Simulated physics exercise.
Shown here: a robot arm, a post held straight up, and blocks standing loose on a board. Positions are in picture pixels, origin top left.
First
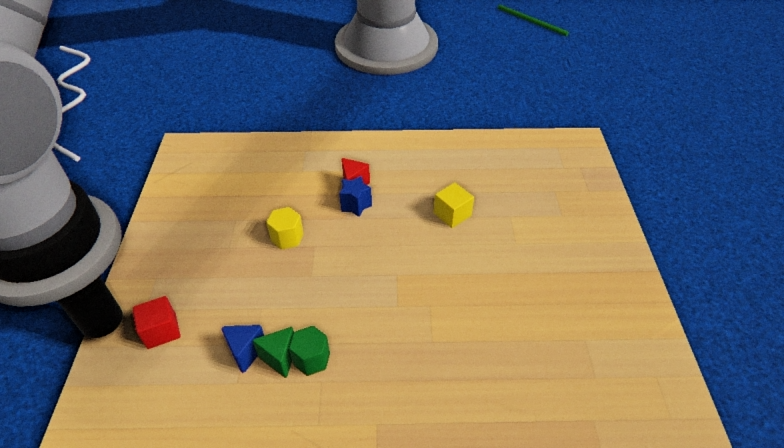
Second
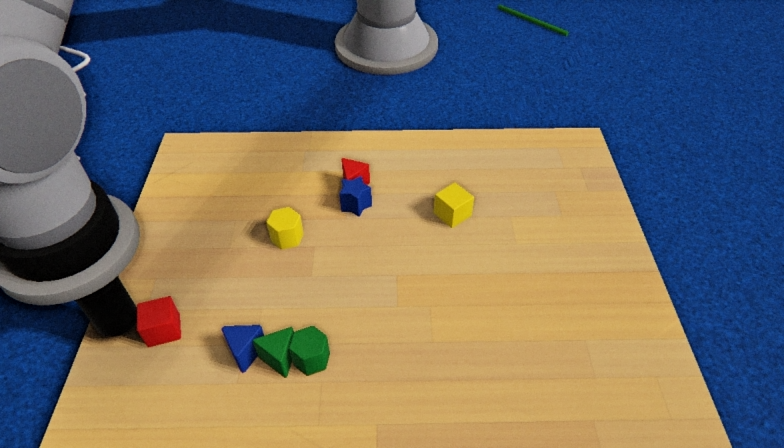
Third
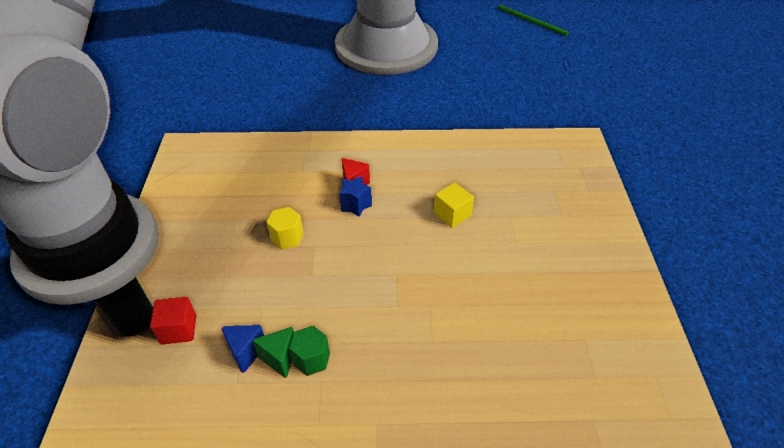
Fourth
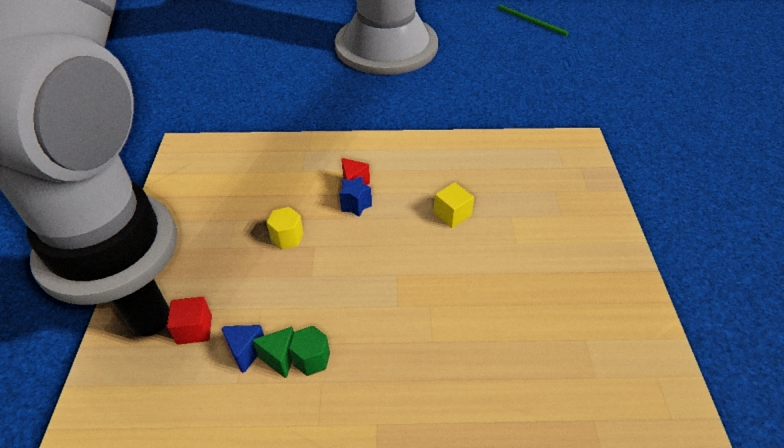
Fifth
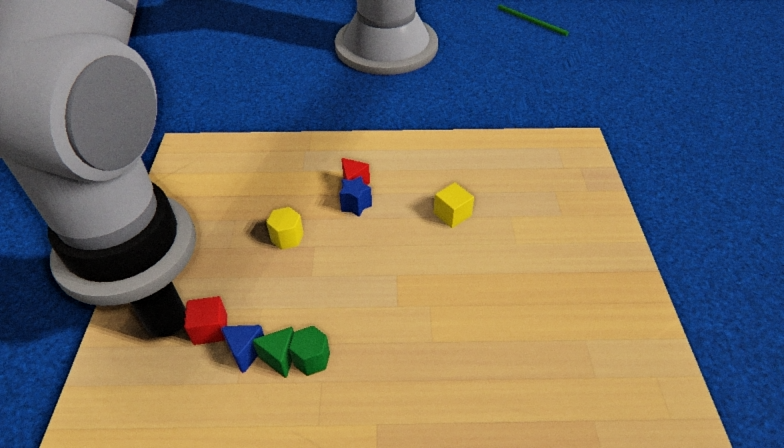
A grey robot arm with a black post slides rightward at the left of a wooden board on blue flooring, seen from above by a still camera. Its post nudges the red block right, up close beside the blue triangle, which sits in a row with a green triangle and green six-sided block. Farther back, two yellow blocks and a red and blue pair stay put.
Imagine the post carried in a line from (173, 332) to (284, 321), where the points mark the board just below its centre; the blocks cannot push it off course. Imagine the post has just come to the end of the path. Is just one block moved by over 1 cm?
Yes.
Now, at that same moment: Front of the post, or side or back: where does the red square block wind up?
Ahead.
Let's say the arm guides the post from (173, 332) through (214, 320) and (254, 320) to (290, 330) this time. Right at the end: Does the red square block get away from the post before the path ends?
No - that is not the case.
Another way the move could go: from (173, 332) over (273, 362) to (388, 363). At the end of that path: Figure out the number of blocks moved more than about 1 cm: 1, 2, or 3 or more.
Three or more get moved.
On the path given first. One third of the way, post at (206, 318); red square block at (241, 309).
Two thirds of the way, post at (244, 314); red square block at (279, 307).
At the end, post at (281, 310); red square block at (317, 304), turned 15° clockwise; blue triangle still.
